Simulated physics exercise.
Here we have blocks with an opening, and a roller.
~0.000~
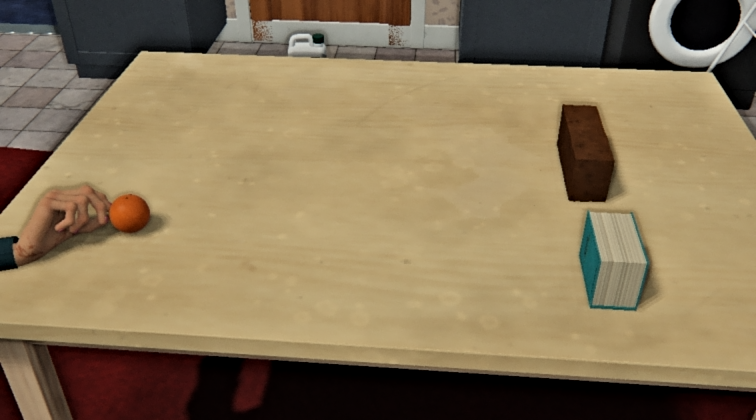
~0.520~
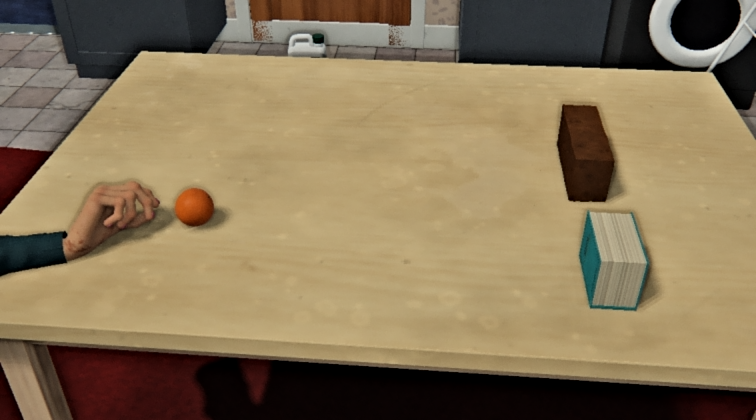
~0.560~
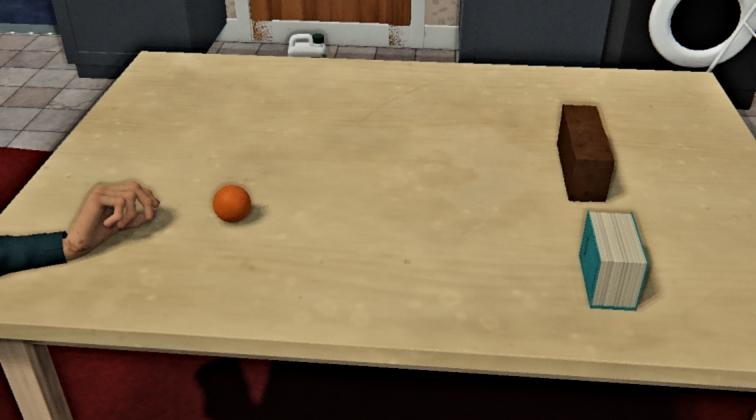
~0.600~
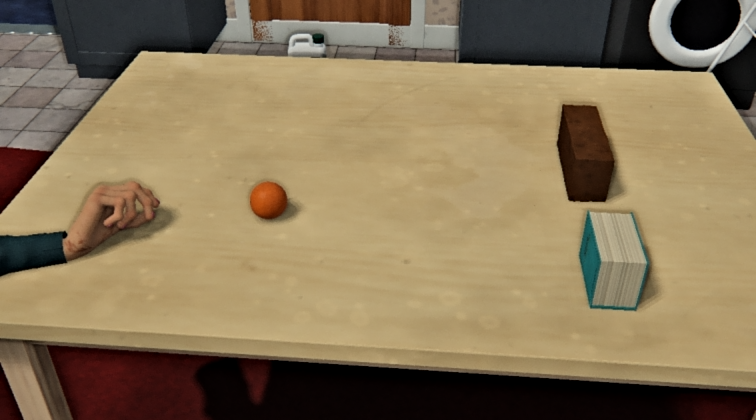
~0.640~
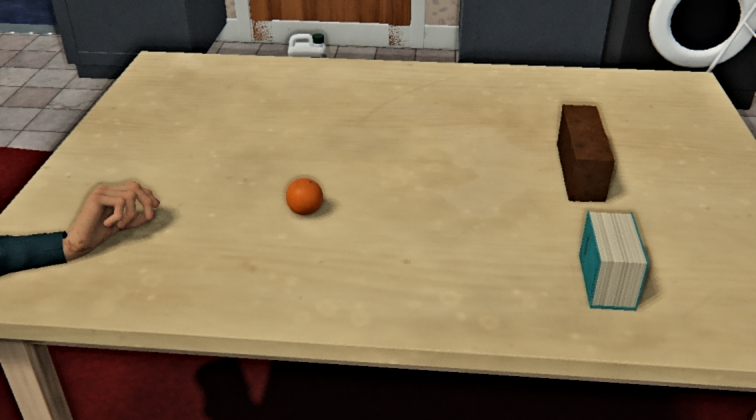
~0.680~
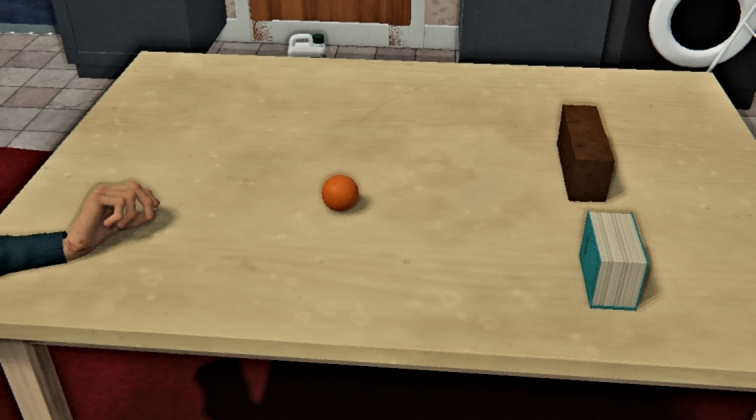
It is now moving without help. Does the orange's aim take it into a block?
Yes, it is stopped.
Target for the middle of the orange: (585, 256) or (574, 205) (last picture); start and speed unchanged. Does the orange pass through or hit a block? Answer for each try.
Try by try, it hits a block; gets between the blocks.
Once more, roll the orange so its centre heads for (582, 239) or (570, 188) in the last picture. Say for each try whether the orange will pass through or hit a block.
It meets a block the first time and meets a block the second.
After 1.22 s, orange coming back near (521, 147).
By the end (2.3 s), the orange bounces off.
